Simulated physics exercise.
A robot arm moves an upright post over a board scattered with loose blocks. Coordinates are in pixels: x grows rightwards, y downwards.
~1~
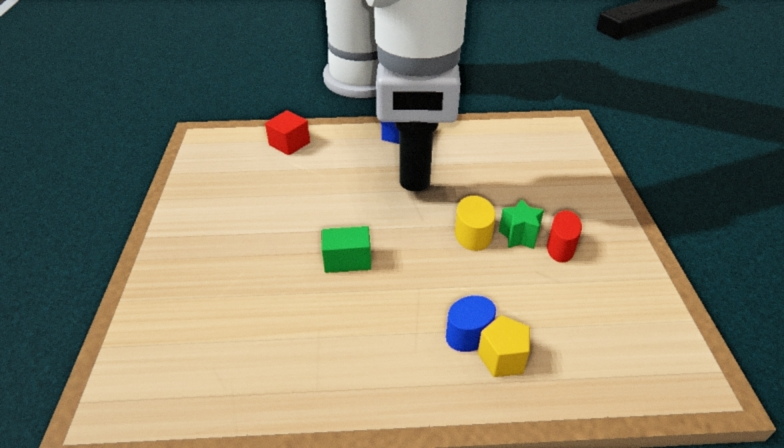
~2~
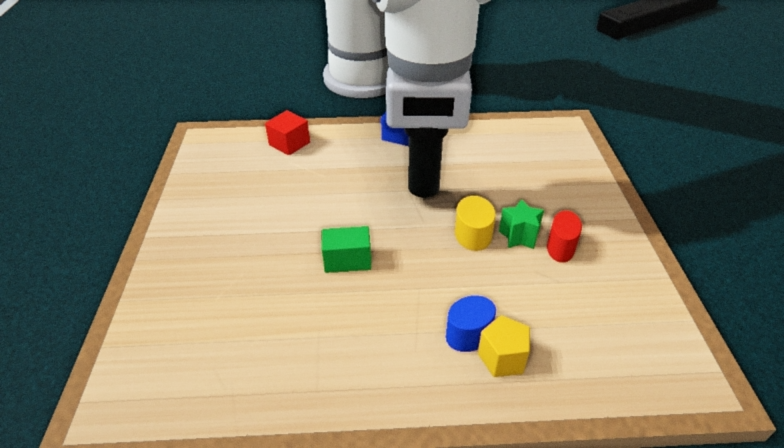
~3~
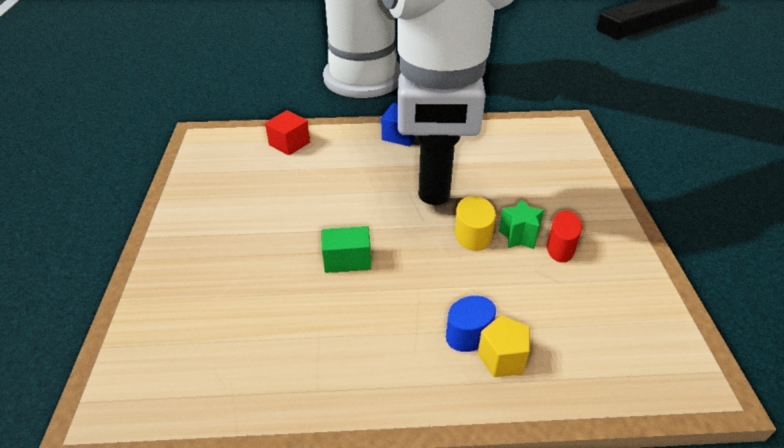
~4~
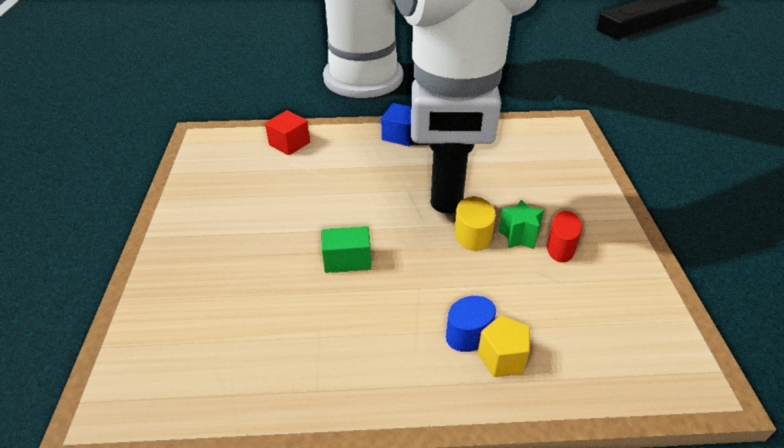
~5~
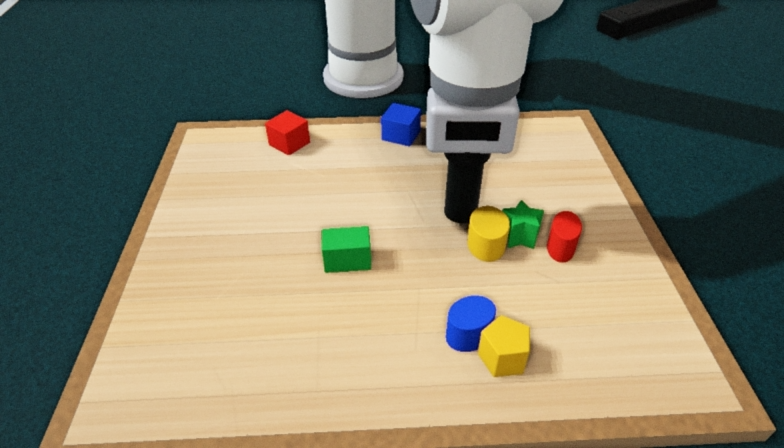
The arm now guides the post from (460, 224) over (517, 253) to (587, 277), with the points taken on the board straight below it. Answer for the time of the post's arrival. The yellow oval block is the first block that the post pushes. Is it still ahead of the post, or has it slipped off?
At the end of the path, the post has already lost the yellow oval block, which lies beside or behind it.
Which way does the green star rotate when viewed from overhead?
It goes anticlockwise.
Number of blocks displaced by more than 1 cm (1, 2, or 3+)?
Three or more blocks move.
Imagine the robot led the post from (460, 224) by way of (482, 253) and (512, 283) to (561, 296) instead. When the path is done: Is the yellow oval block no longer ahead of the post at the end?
I expect not.
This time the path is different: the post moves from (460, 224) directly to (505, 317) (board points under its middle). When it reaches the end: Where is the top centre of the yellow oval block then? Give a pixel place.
About (546, 269).
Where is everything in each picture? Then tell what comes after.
In the first picture, lower end of the post at (415, 182), tops of blocks, yellow oval block at (476, 211), green star at (524, 213), red oval block at (568, 224).
In the second picture, post at (424, 188), blocks as before.
In the third picture, post at (434, 195), blocks as before.
In the fourth picture, post at (447, 203), blocks as before.
In the fifth picture, post at (461, 213), yellow oval block at (490, 221), green star at (524, 213), red oval block at (568, 224).
The first path, step by step. One third of the way, post at (498, 233); yellow oval block at (520, 247), turned 35° clockwise; green star at (537, 215), turned 45° anticlockwise; red oval block at (573, 224).
Two thirds of the way, post at (543, 249); yellow oval block at (541, 264), turned 100° clockwise; green star at (557, 218), turned 115° anticlockwise; red oval block at (595, 222), turned 15° clockwise.
At the end, post at (591, 265); yellow oval block at (542, 265), turned 105° clockwise; green star at (559, 218), turned 135° anticlockwise; red oval block at (595, 222), turned 15° clockwise.
